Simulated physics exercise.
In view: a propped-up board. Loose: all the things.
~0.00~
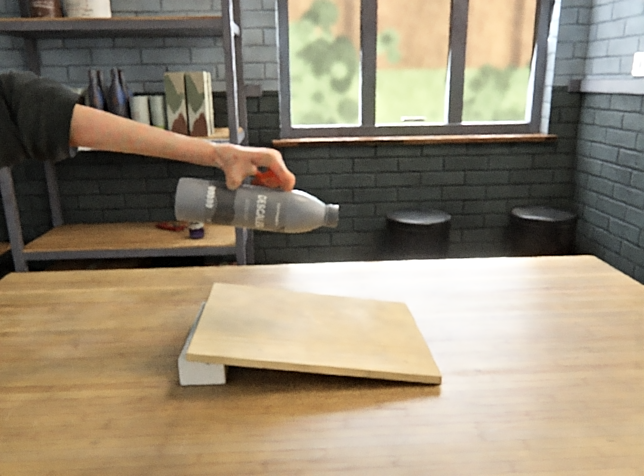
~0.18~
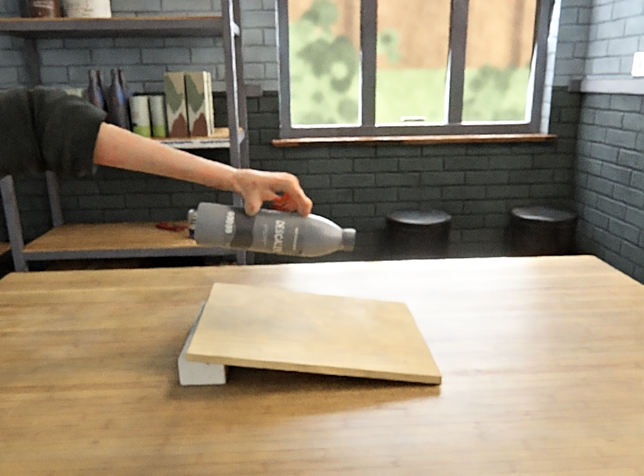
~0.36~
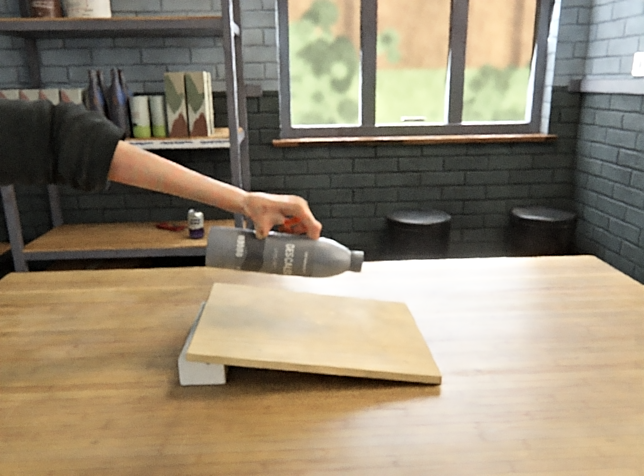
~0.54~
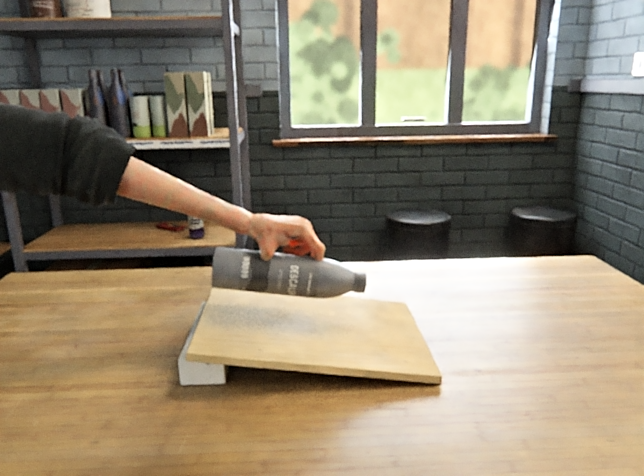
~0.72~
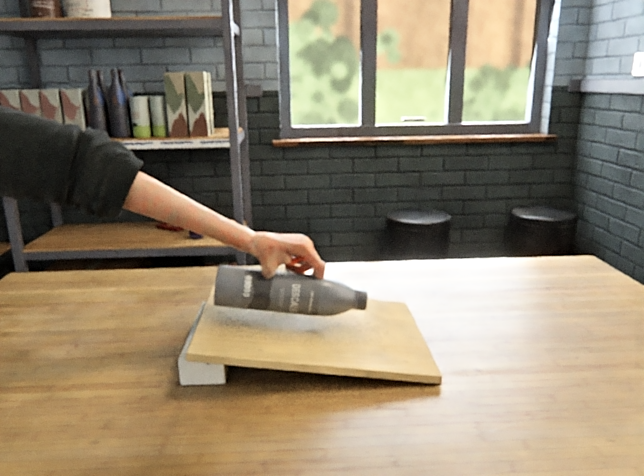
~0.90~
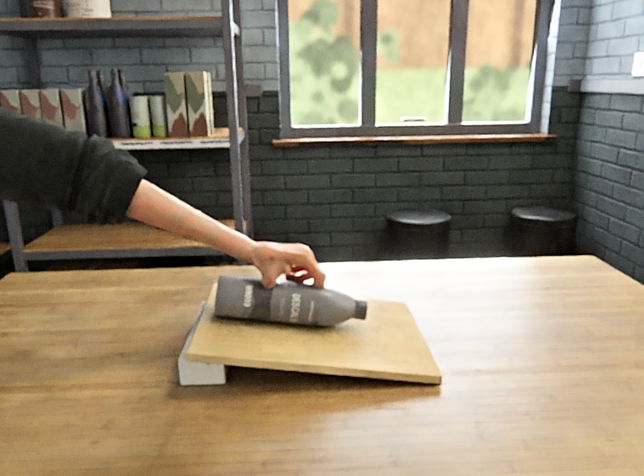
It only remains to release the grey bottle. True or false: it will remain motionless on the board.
True.
After 1.10 s, no change.
After 1.30 s, grey bottle resting near (293, 303).
In the end (1.9 s), it is unmoved. At the end, from the last picture's camera, grey bottle near (293, 303). The grey bottle stays where it is put.
